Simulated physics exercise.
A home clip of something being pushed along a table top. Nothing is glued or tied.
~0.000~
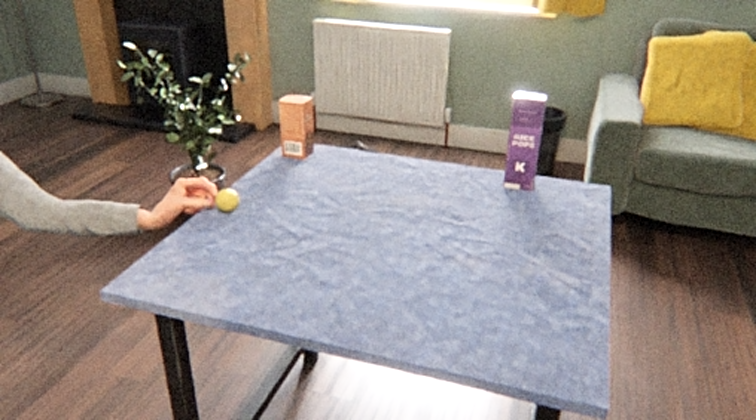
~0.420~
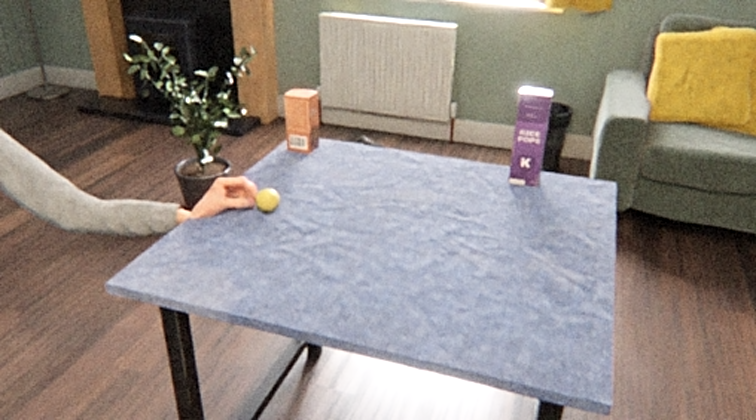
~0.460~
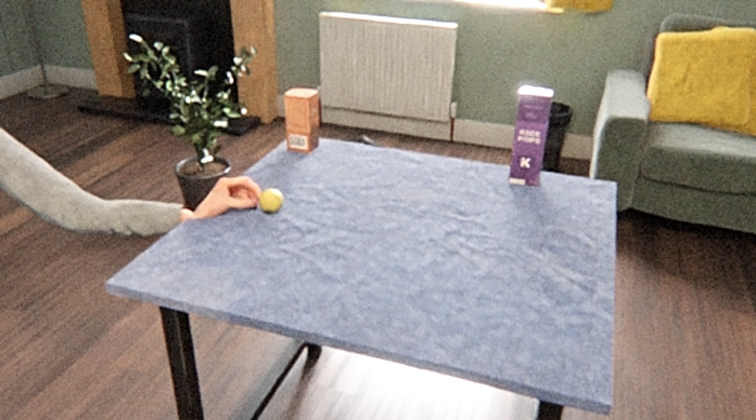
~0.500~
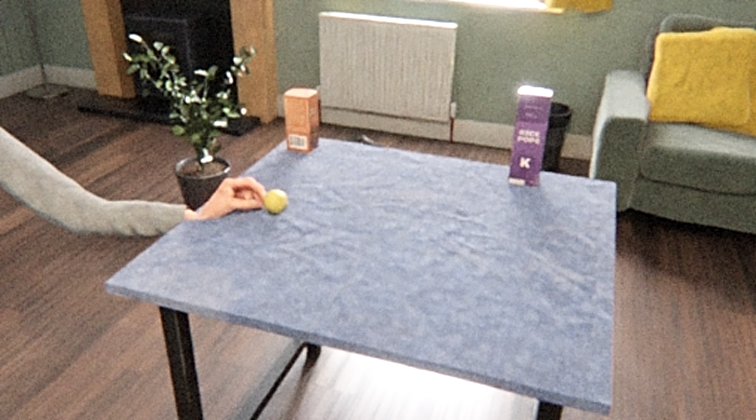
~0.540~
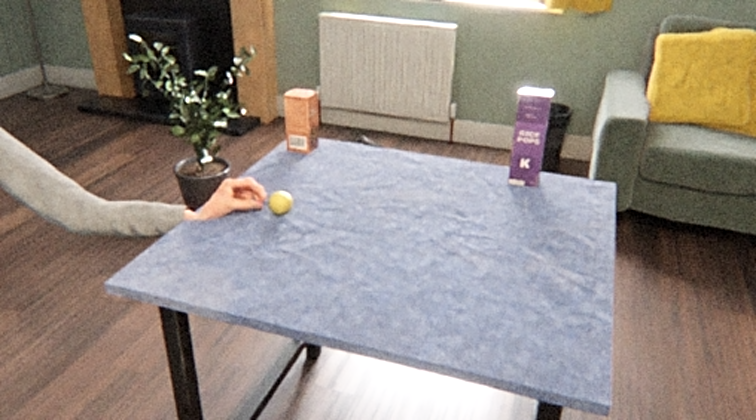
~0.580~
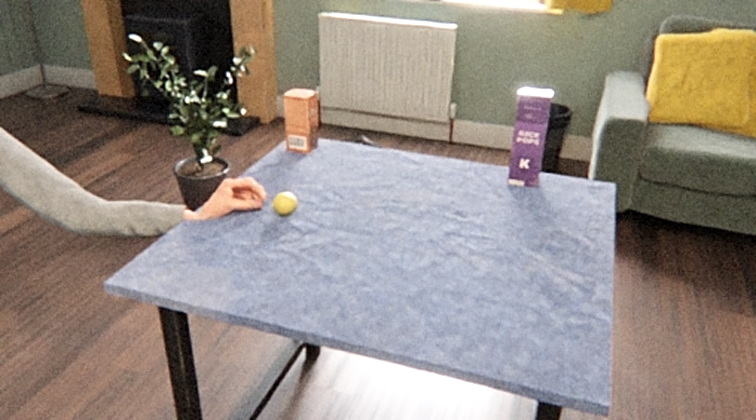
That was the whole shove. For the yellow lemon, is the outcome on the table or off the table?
The yellow lemon remains on top.
After 0.68 s, yellow lemon shifted about its own width near (296, 206).
After 0.78 s, yellow lemon shifted about its own width near (304, 207).
After 0.98 s, yellow lemon shifted well along near (312, 209).
In the end (1.4 s), moved from the start, yellow lemon. At the end, from the last picture's camera, yellow lemon near (313, 209).
